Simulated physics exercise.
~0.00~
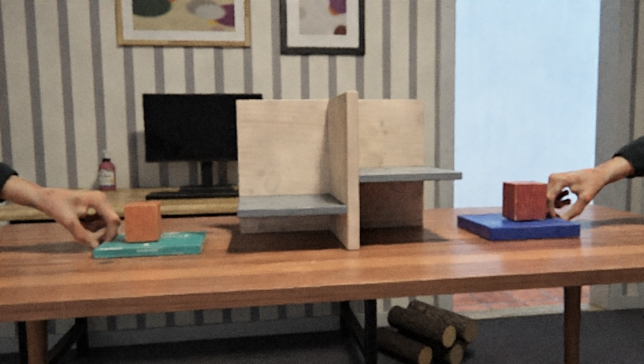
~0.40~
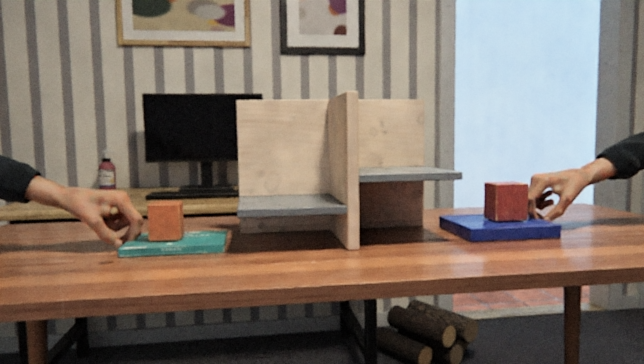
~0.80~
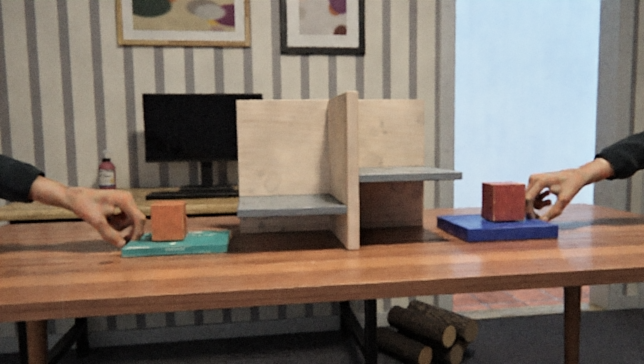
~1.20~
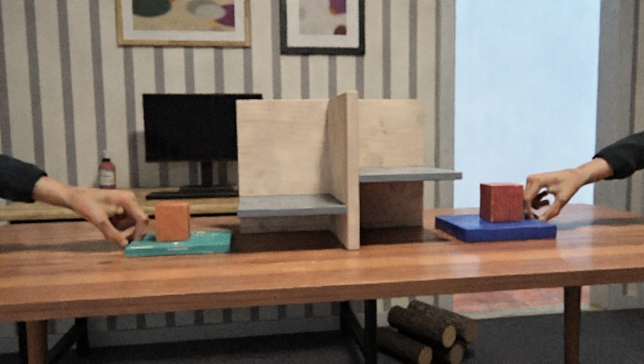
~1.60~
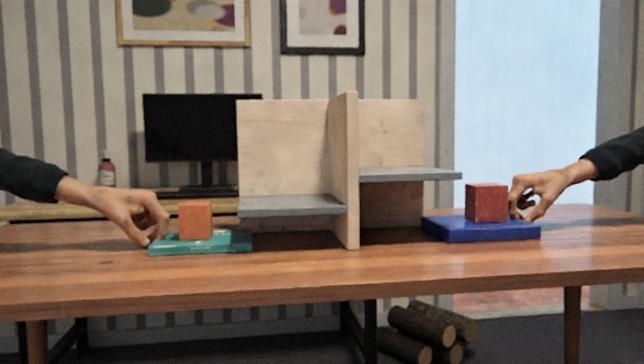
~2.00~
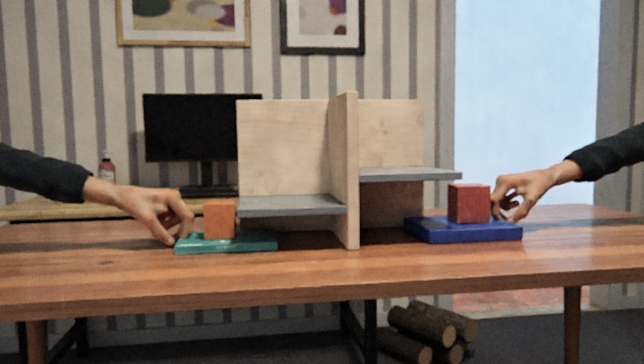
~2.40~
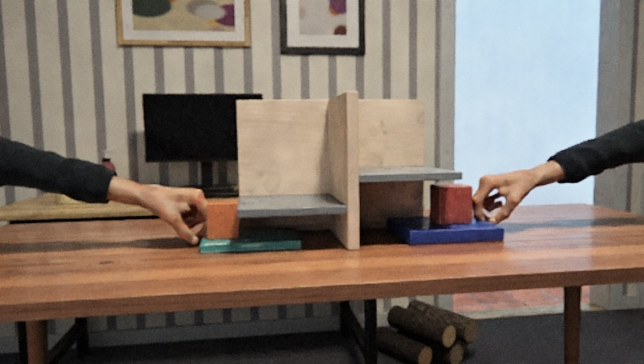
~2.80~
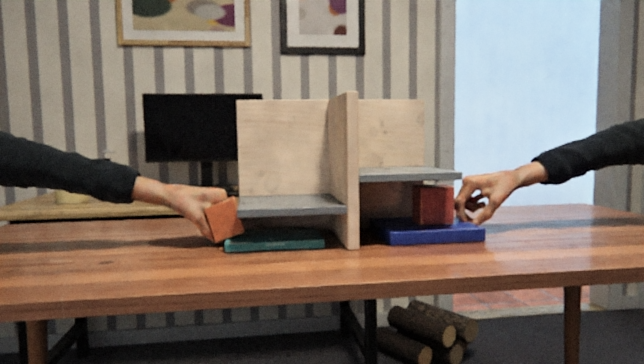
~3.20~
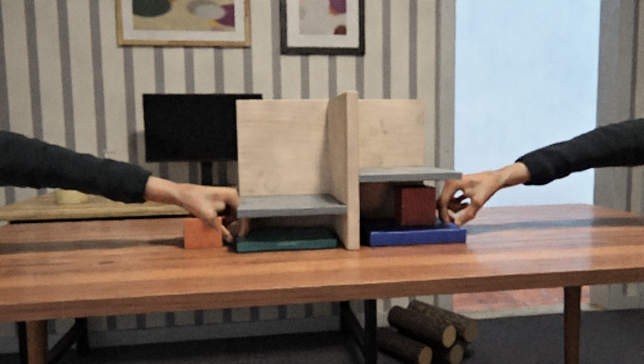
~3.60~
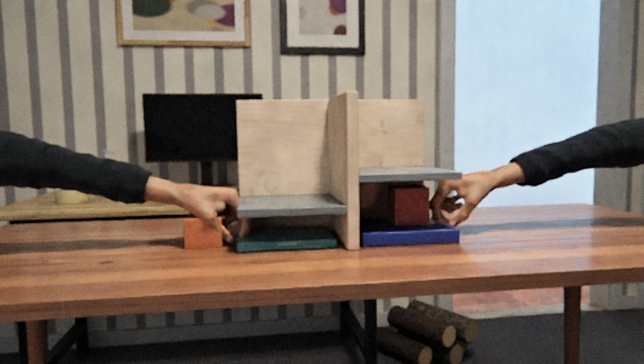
To begin with, two hands rest at either side of a wooden table, the left one at a turquoise box carrying an orange block, the right one at a blue tray carrying a red block. Between them stands a wooden unit with a low grey shelf on each side of an upright divider. Both hands push their loads inward. The orange block meets the edge of the left shelf, slides back on the box, tilts and drops onto the table. The red block passes beneath the higher right shelf. Finally, both carriers sit under the shelves, with the red block still upright on its tray.
